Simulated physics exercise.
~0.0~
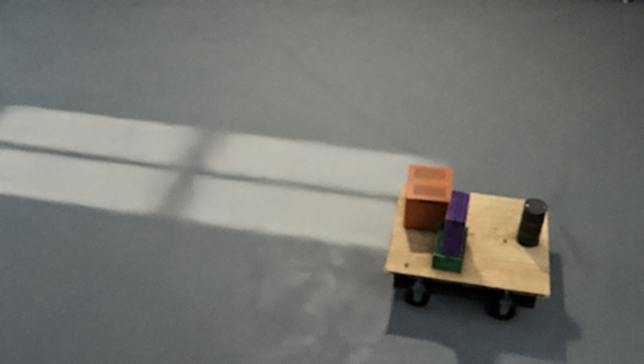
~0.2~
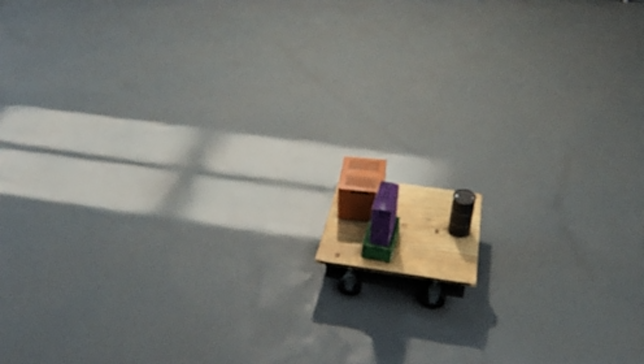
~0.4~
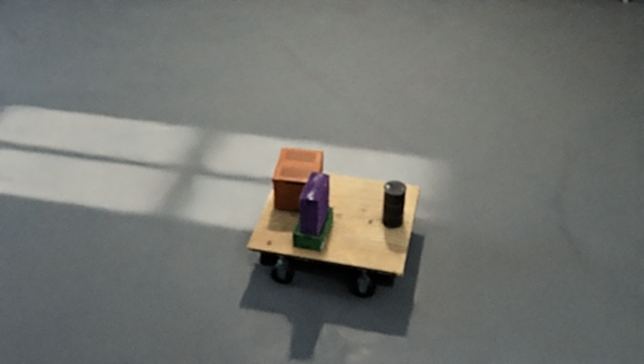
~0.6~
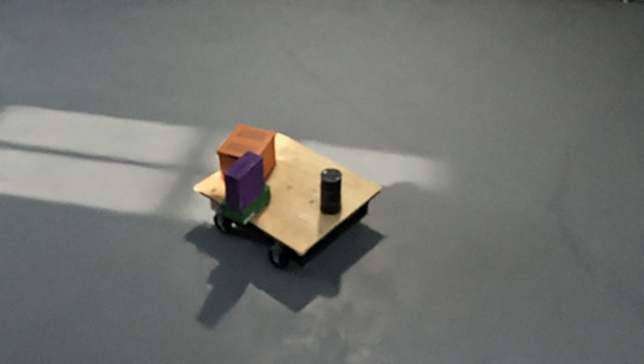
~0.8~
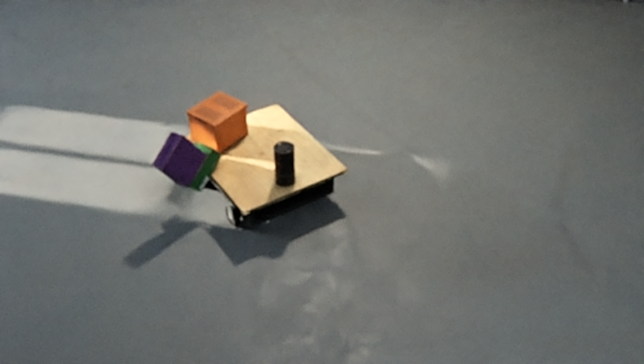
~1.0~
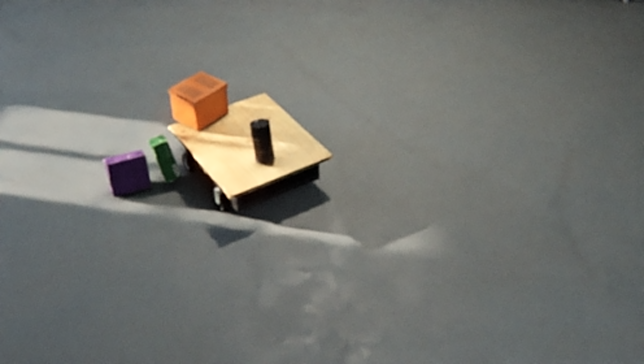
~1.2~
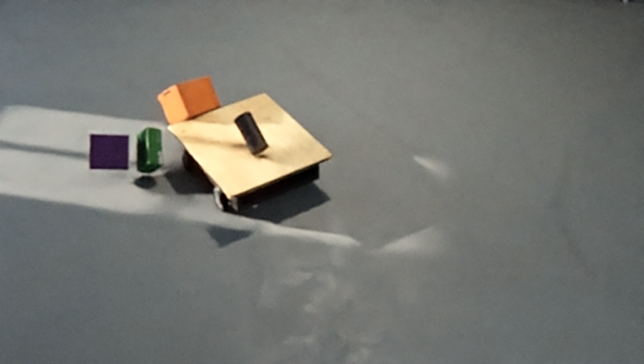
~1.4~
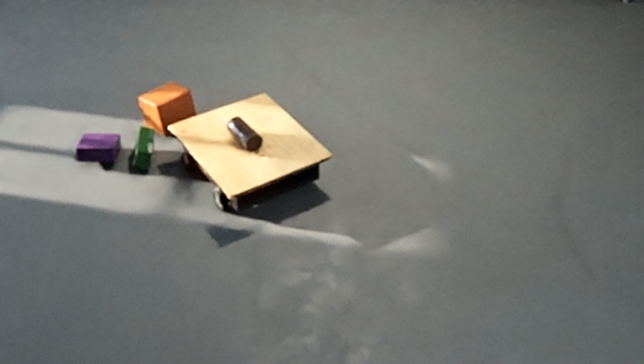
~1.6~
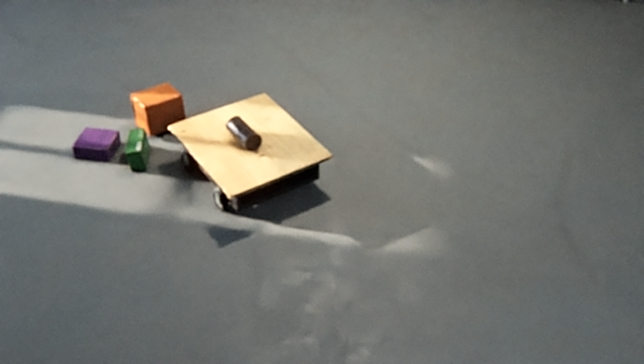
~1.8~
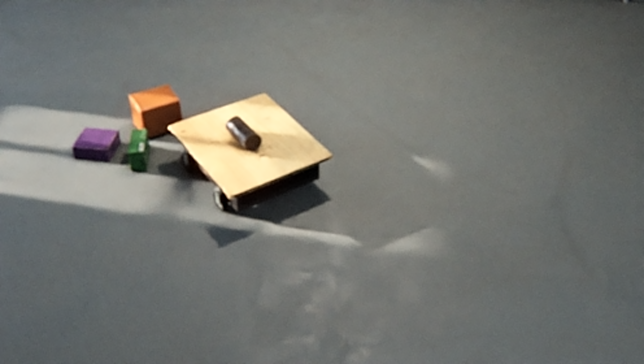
The video shows a wooden cart rolling left, then turning and stopping, as a purple box and green parcel fall off its edge, followed by an orange tote. A black canister tips over and stays lying on the cart, with the other three items on the floor.
